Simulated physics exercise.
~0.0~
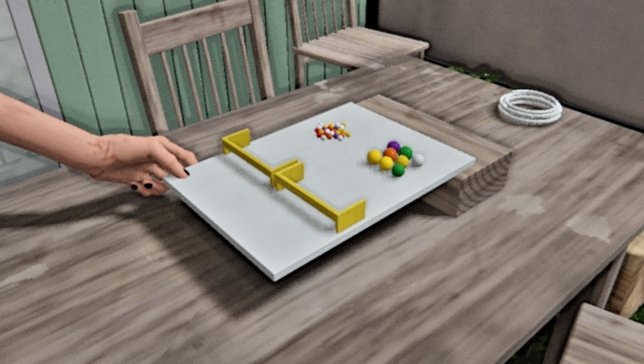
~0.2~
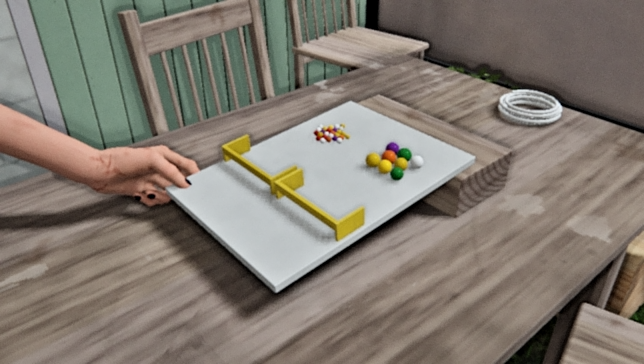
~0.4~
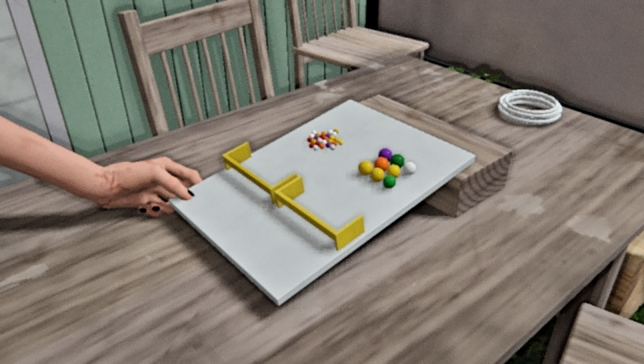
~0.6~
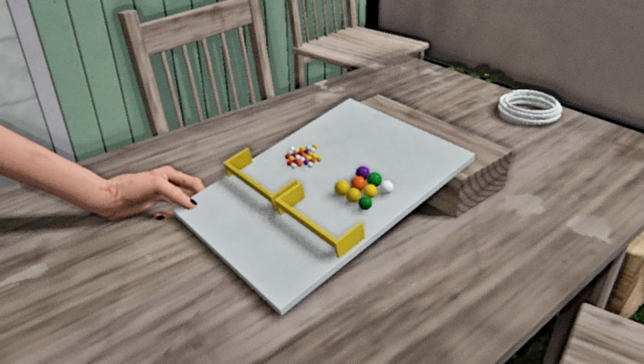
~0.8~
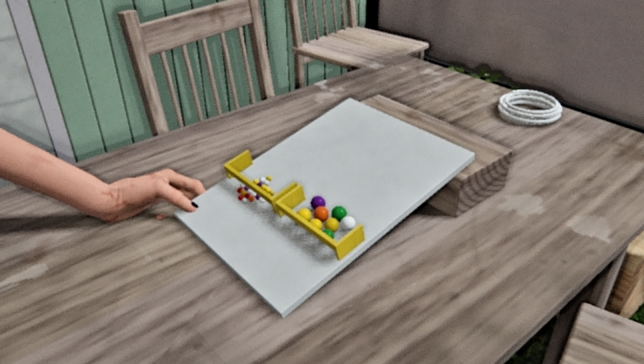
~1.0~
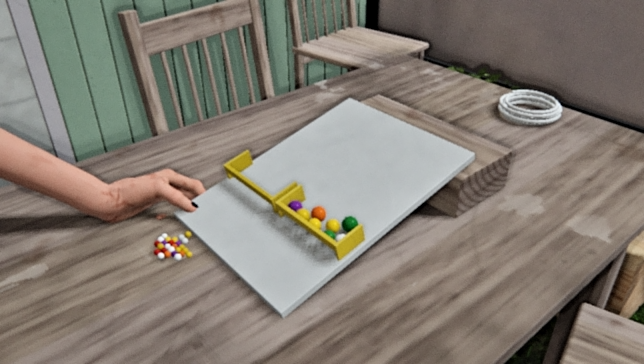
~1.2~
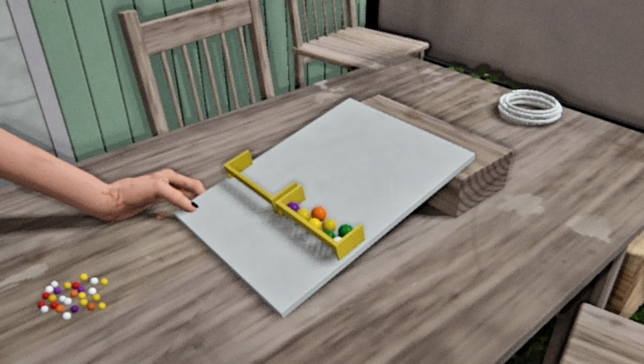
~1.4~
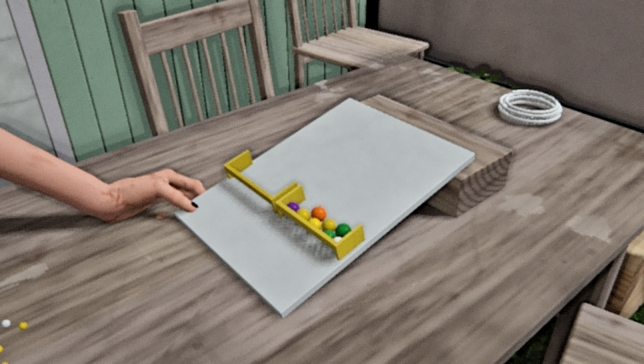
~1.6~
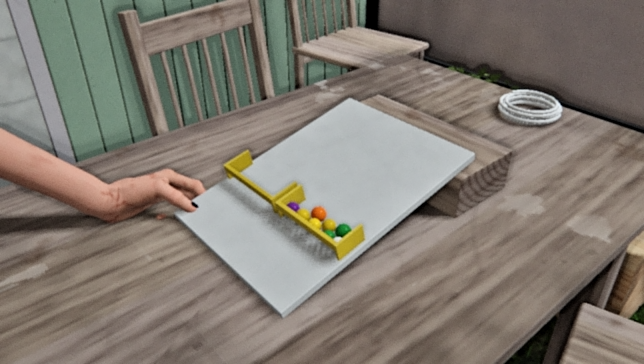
A hand lowers the left end of a pale board propped on a wooden block, on a weathered table with chairs behind it and a stack of white rings to the right. Two clusters of colourful balls, tiny ones and larger ones, sit above two yellow bars. As the slope steepens, both clusters roll down to the left. The tiny balls slip under the far bar, spill off the board and roll across the table until they leave view at the lower left. The larger balls stop against the near bar and stay gathered there, the hand still holding the board.
